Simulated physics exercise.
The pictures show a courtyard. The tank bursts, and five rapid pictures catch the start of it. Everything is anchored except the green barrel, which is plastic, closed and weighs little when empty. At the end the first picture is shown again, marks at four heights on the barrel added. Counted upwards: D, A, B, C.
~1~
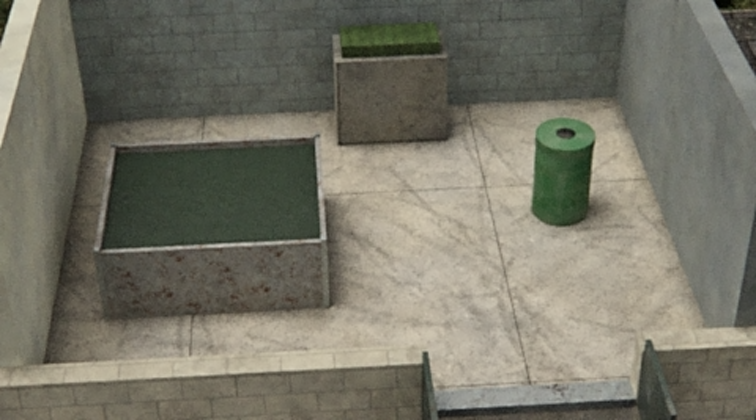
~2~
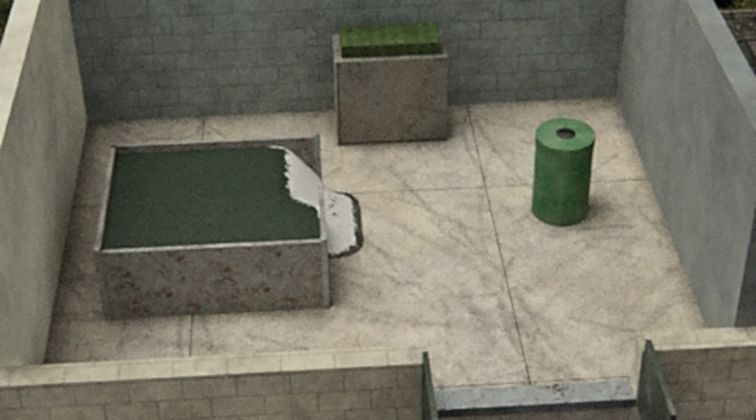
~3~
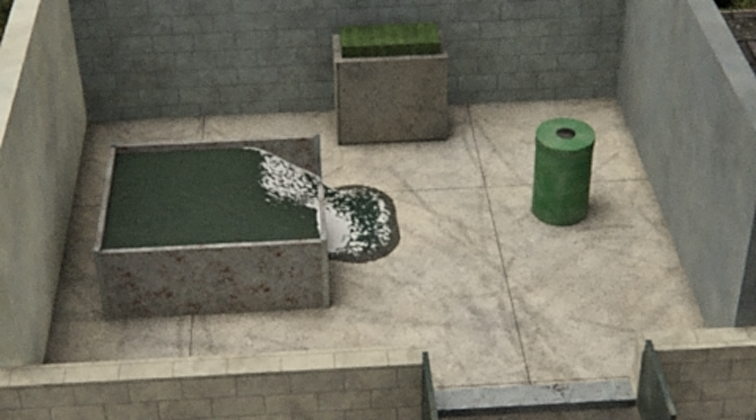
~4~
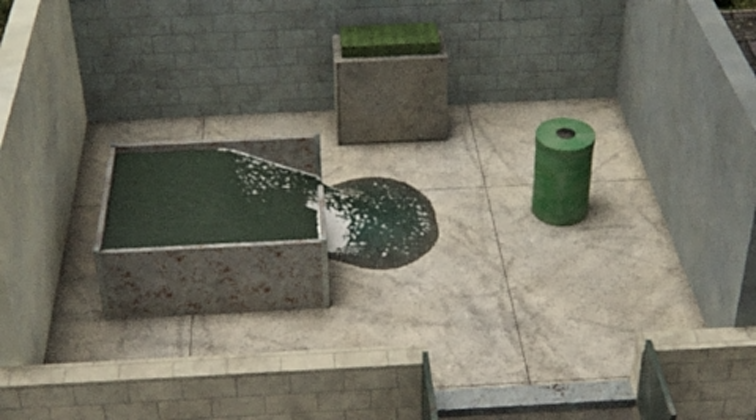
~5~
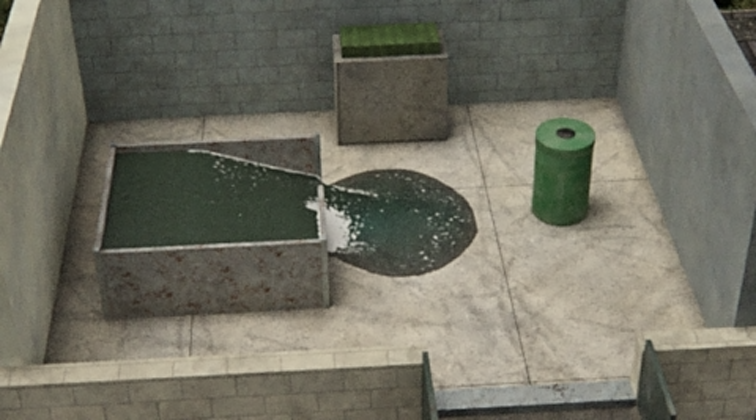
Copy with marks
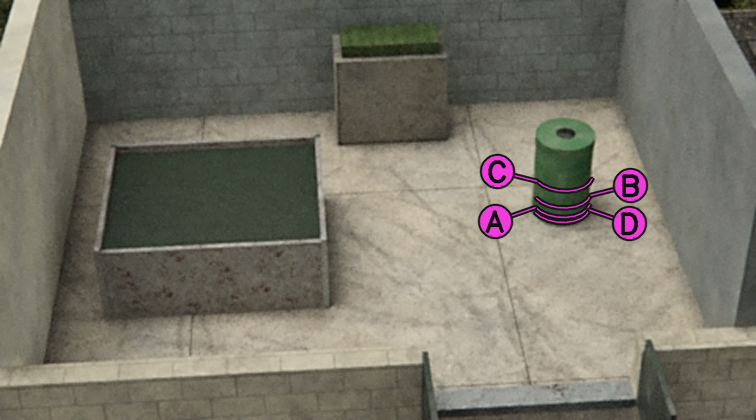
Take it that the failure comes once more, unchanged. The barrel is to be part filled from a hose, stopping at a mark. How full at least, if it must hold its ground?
It is C.
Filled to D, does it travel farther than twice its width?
Yes, it does.
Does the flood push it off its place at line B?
Yes, it does.
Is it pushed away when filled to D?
Yes.
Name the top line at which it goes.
B.
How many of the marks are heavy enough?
One.
On the marked copy, A at (565, 217); B at (566, 207); C at (568, 191); D at (565, 222); from the bottom up D, A, B, C.
If A is chosen, it is pushed about 5 times its own width away.
If B is chosen, it is pushed about half its own width away.
If C is chosen, it does not move.
If D is chosen, it is pushed about 3 times its own width away.
